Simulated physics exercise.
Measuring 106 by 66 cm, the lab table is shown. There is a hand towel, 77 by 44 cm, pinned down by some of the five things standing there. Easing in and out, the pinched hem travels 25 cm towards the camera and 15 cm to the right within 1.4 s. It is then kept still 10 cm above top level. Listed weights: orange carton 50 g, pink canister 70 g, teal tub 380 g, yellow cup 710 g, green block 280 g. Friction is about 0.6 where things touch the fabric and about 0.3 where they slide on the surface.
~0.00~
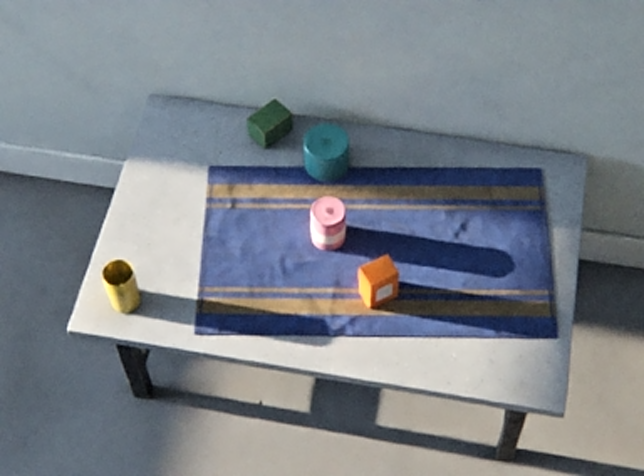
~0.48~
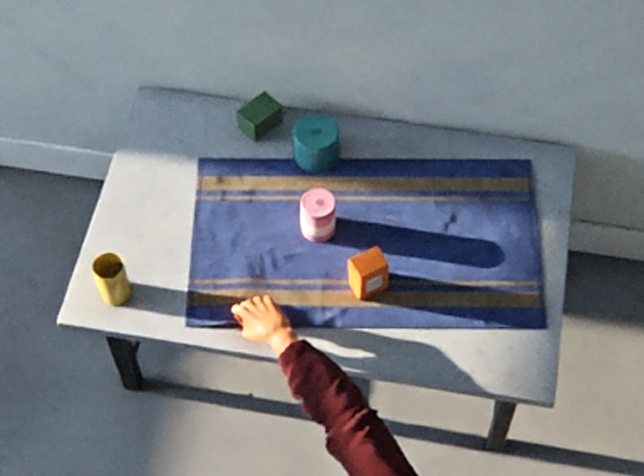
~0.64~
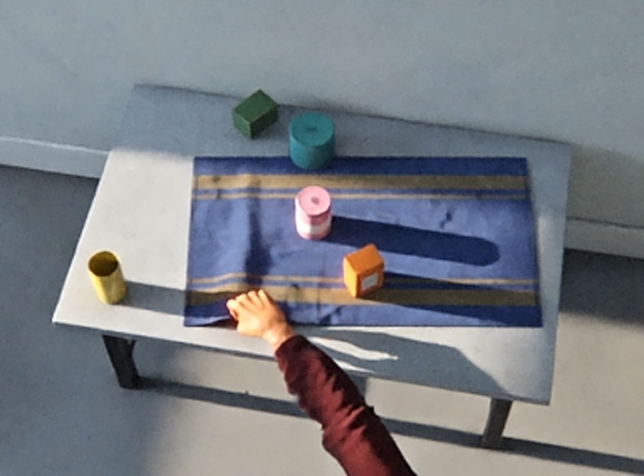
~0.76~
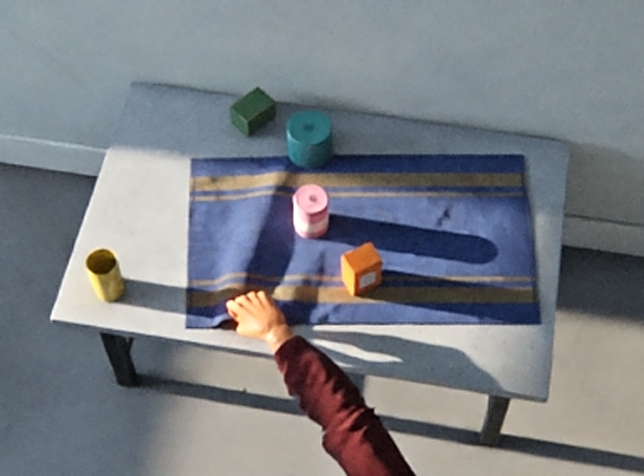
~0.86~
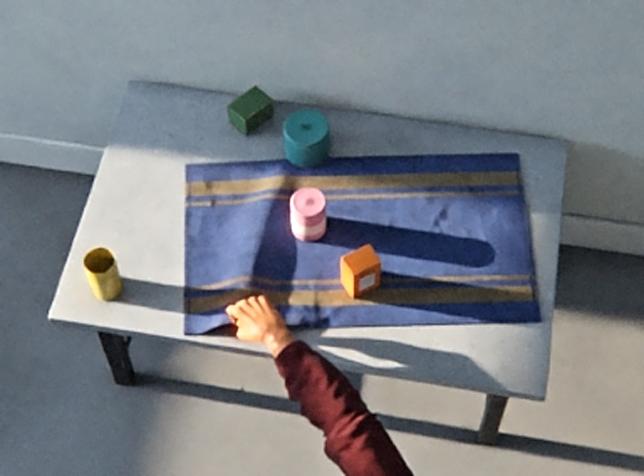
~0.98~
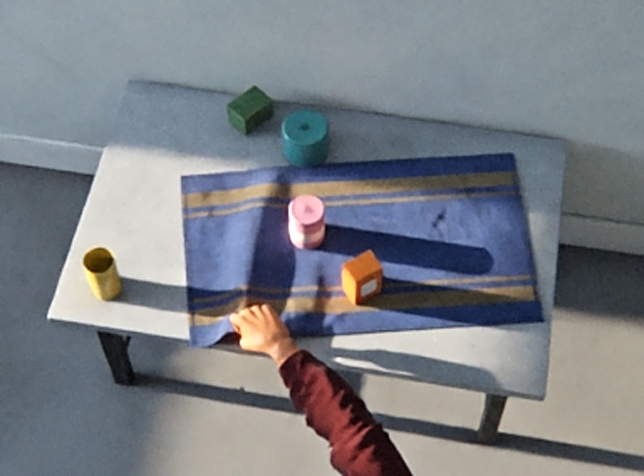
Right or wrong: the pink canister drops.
Wrong, it stays on.
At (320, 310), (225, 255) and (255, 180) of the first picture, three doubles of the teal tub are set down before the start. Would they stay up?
Log, in listed order - lost / lost / kept.
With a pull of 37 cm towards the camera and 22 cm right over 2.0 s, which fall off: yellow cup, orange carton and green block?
Outcome: Yellow cup is still there; orange carton leaves the top; green block is still there.
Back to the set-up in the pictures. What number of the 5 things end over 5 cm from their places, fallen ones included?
Total: 2.
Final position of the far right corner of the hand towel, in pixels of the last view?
That corner settles near pixel (430, 166) in the last view.
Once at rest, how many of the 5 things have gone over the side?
0.
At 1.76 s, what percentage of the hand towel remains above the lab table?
Share within the edges: Approx. 80 %.
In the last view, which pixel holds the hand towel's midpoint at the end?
About (333, 313).
After 1.2 s, 95 % of the hand towel is still over the top; pink canister 10 cm off its start, orange carton 7 cm off its start.
After 1.5 s, 85 % of the hand towel is still over the top; pink canister 17 cm off its start, orange carton 12 cm off its start.
After 1.8 s, 80 % of the hand towel is still over the top; pink canister 23 cm off its start at (284, 288), orange carton 16 cm off its start at (364, 322).
After 2.0 s, 75 % of the hand towel is still over the top; pink canister 26 cm off its start, orange carton 18 cm off its start.
After 3.6 s, 75 % of the hand towel is still over the top; pink canister 26 cm off its start at (282, 300), orange carton 18 cm off its start at (364, 333).
